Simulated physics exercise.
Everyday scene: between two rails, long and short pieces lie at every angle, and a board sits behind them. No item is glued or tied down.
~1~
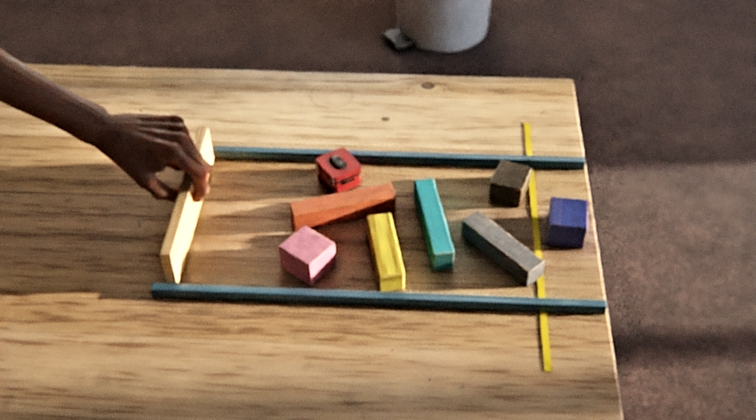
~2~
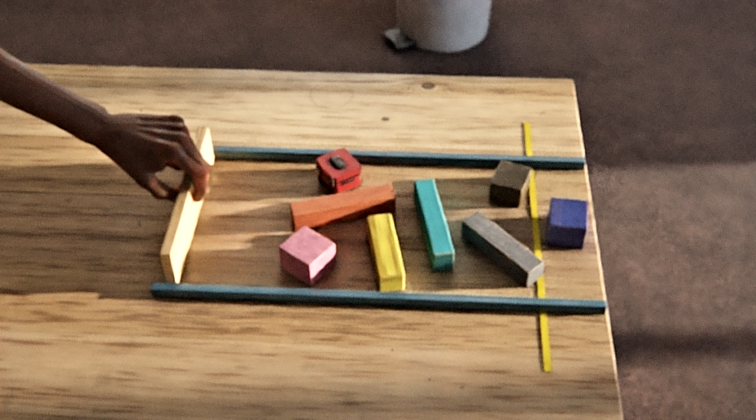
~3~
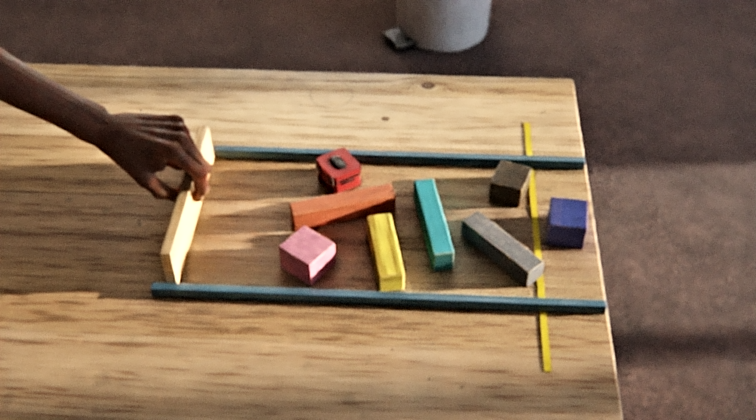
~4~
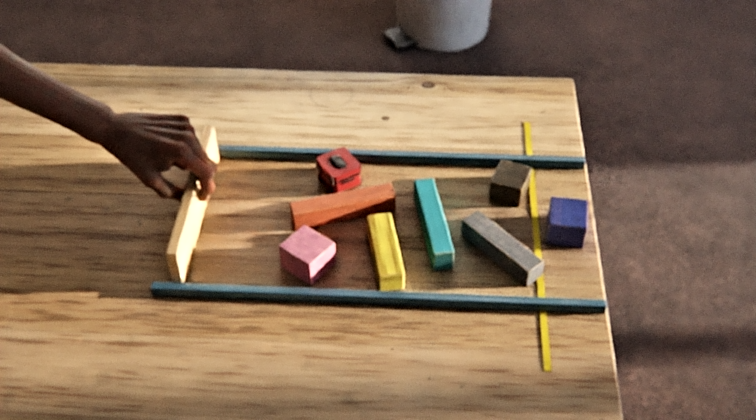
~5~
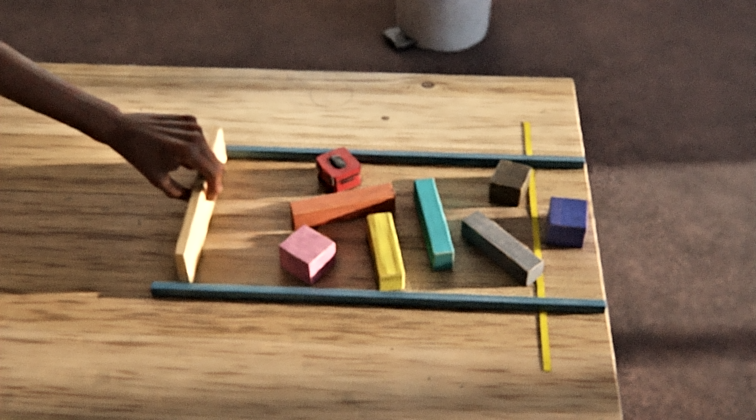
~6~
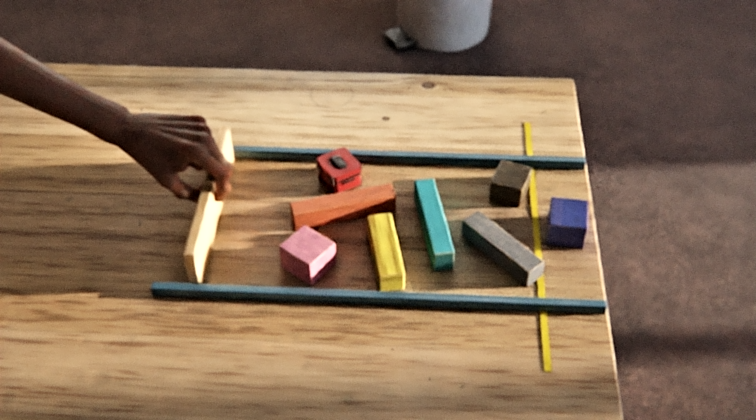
A hand slides an upright board slightly right between two rails toward the still, scattered blocks.
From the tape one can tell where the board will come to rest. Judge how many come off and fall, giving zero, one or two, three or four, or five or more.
Number falling: Three or four.
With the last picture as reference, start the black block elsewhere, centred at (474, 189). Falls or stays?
Result: It comes off.
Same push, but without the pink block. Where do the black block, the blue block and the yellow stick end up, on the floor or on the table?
As for the black block, it is not retained; the blue block is not retained; the yellow stick is retained.
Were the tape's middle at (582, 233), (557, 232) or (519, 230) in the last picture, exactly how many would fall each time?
8, 5, 3.
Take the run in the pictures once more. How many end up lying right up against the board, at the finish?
It touches 2.
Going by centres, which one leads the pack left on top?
The one in question is the yellow stick.
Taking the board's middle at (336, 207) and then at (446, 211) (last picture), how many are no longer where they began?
At the first spot the count is 5, and at the second it is 8.
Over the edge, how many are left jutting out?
I'd say 2 of them.
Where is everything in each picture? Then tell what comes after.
Blue block (567, 222); black block (510, 183); grey bar (502, 248); board (189, 202); tape (536, 231), in the first frame.
Black block (510, 183); yellow stick (385, 252), in the second frame.
Grey bar (501, 248); board (189, 202), in the third frame.
Blue block (567, 222); turquoise stick (433, 223), in the fourth frame.
Black block (510, 183); orange bar (343, 206), in the fifth frame.
Blue block (567, 222); black block (511, 183); grey bar (502, 248); board (210, 202); tape (536, 231), in the sixth frame.
A little later, none off yet; blue block at rest near (567, 222); black block at rest near (511, 183); grey bar at rest near (502, 248).
Next, none off yet; blue block at rest near (567, 222); black block shifted a little near (528, 182); grey bar shifted a little near (538, 249).
When it is over, the number that fall off is three or four; down, turquoise stick, grey bar, black block and blue block.
